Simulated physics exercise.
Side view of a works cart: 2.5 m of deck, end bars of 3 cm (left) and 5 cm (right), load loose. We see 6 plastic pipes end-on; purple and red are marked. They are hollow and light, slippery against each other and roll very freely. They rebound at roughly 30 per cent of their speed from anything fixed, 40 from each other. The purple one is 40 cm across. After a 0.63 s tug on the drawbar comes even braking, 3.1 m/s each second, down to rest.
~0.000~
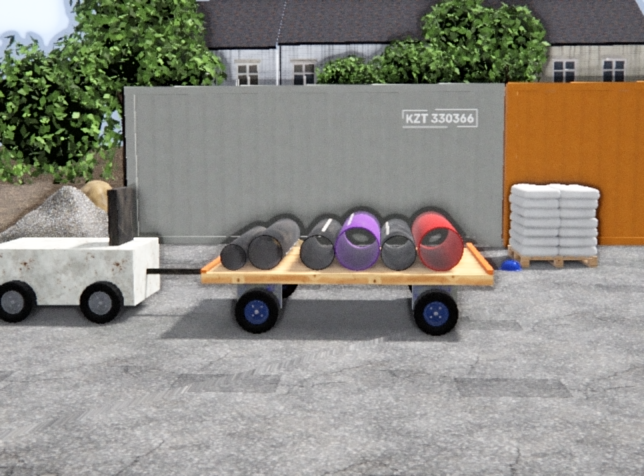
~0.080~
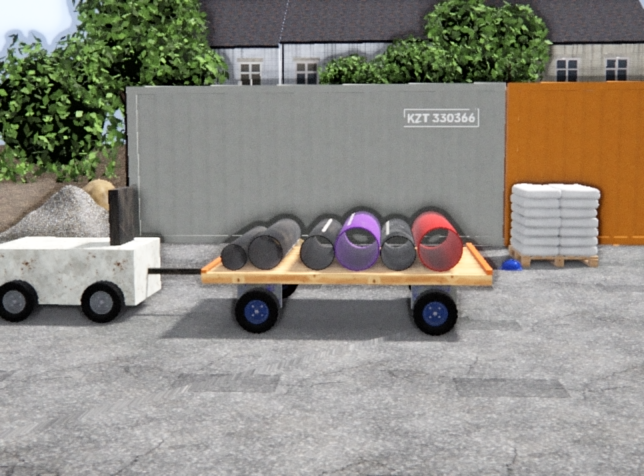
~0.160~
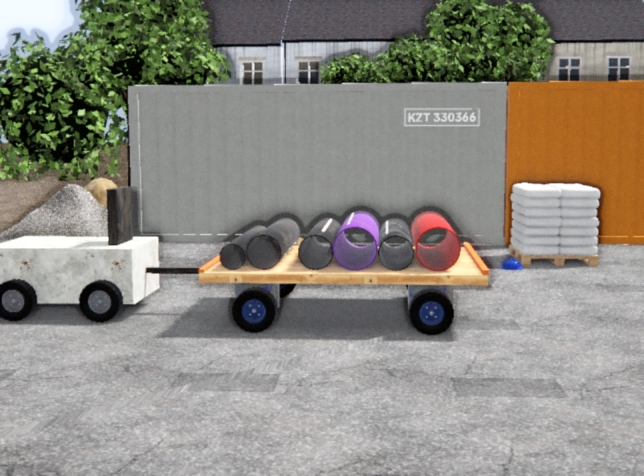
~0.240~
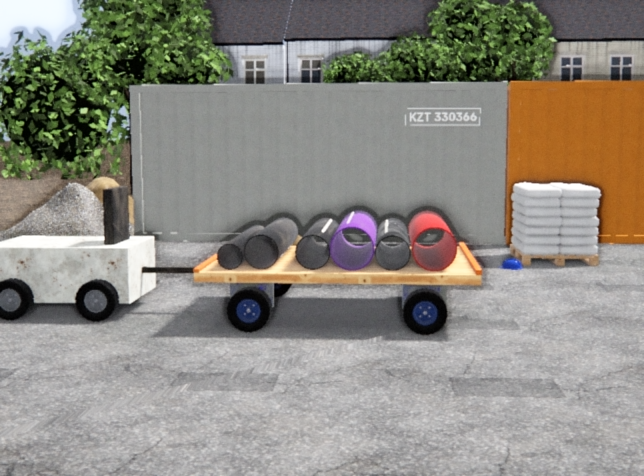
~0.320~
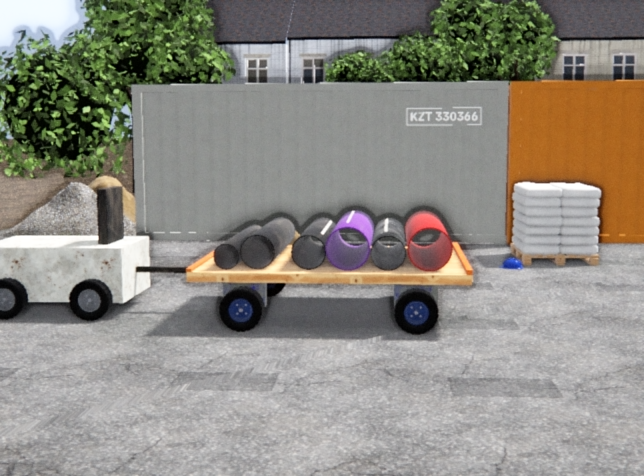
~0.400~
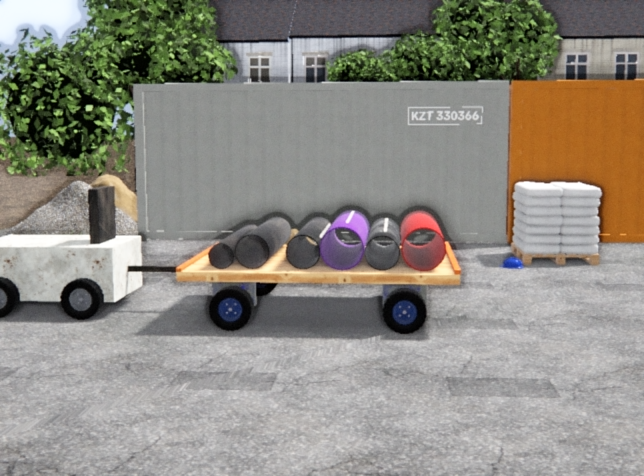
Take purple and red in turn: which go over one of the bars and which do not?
The purple one stays on the cart; the red one leaves by one end.
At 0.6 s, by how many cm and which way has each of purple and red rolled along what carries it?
Purple 30 right, red 30 right.
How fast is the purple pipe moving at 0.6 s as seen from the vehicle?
About 1.0 m/s.
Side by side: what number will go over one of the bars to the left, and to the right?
On the left 0, on the right 1.
Then, 0.6 s in, purple is on the deck, 85 cm from the right bar, rolling right along the cart; red is on the deck, 10 cm from the right bar, rolling right along the cart; 0 gone from the cart.
Then, 0.7 s in, purple is on the deck, 75 cm from the right bar, rolling right along the cart; red is on the deck, 5 cm from the right bar, rolling right along the cart; 0 gone from the cart.
Then, 0.8 s in, purple is on the deck, 65 cm from the right bar, rolling right along the cart; red is on the deck, 5 cm from the right bar, rolling right along the cart; 0 gone from the cart.
Then, 1.0 s in, purple is on the deck, 55 cm from the right bar, rolling right along the cart; red is over the right bar and falling; 1 gone from the cart.
In the end (4.2 s), purple is on the deck, 90 cm from the right bar; red is over the right bar and down; 1 gone from the cart.
